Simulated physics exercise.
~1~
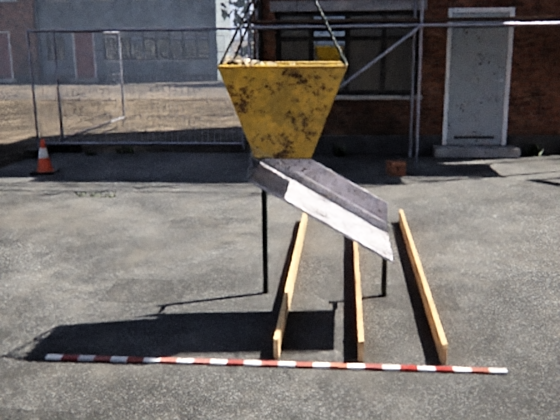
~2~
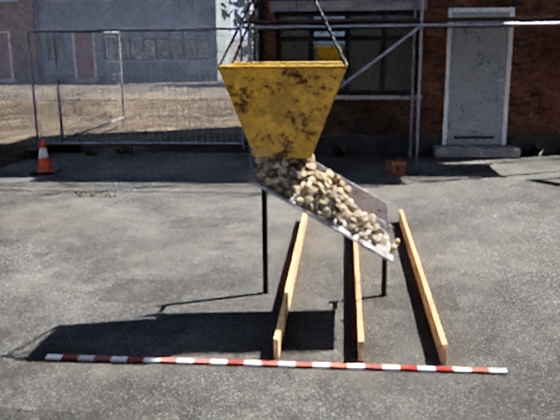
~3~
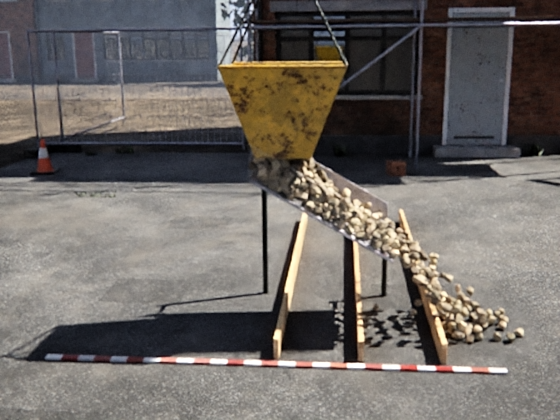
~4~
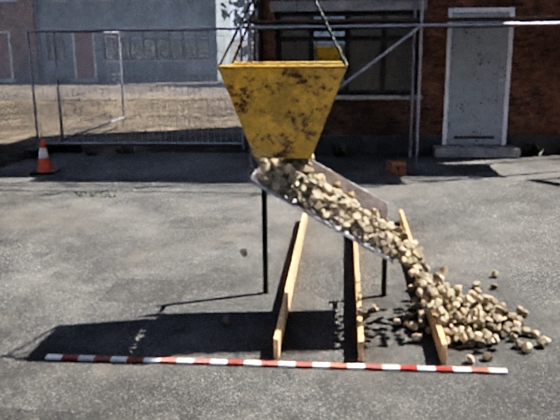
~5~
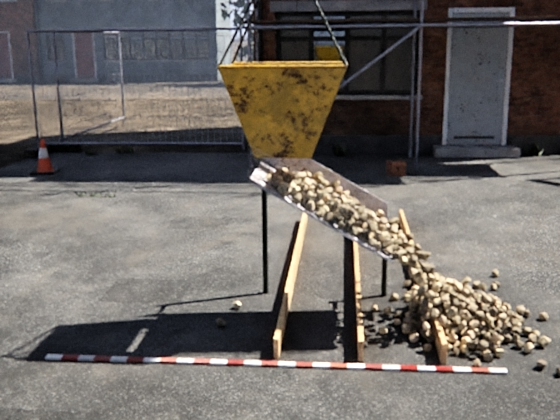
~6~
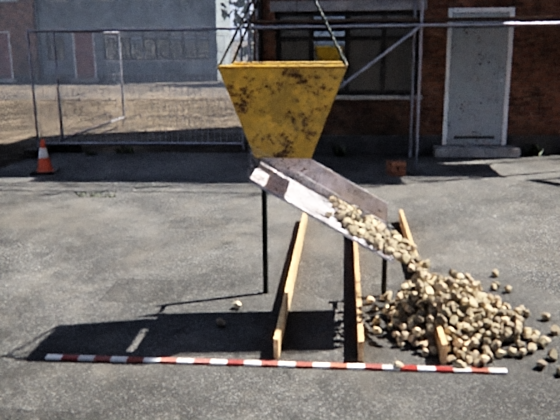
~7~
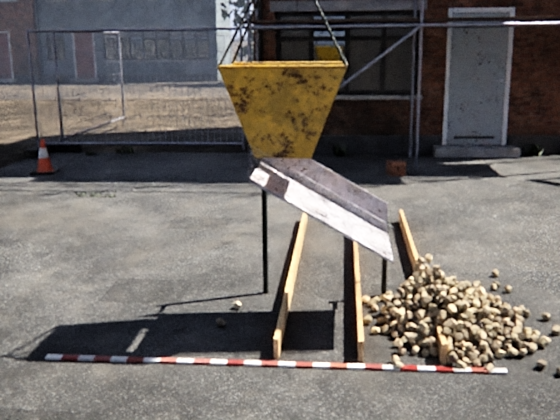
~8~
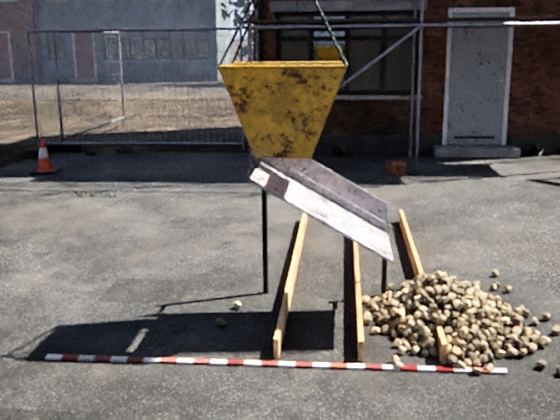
In a paved yard, a yellow hopper hanging on chains releases pale stones onto a sloping metal chute, and they slide down to the right and pile up around the rightmost of three wooden boards until the hopper and chute empty and the heap lies still.
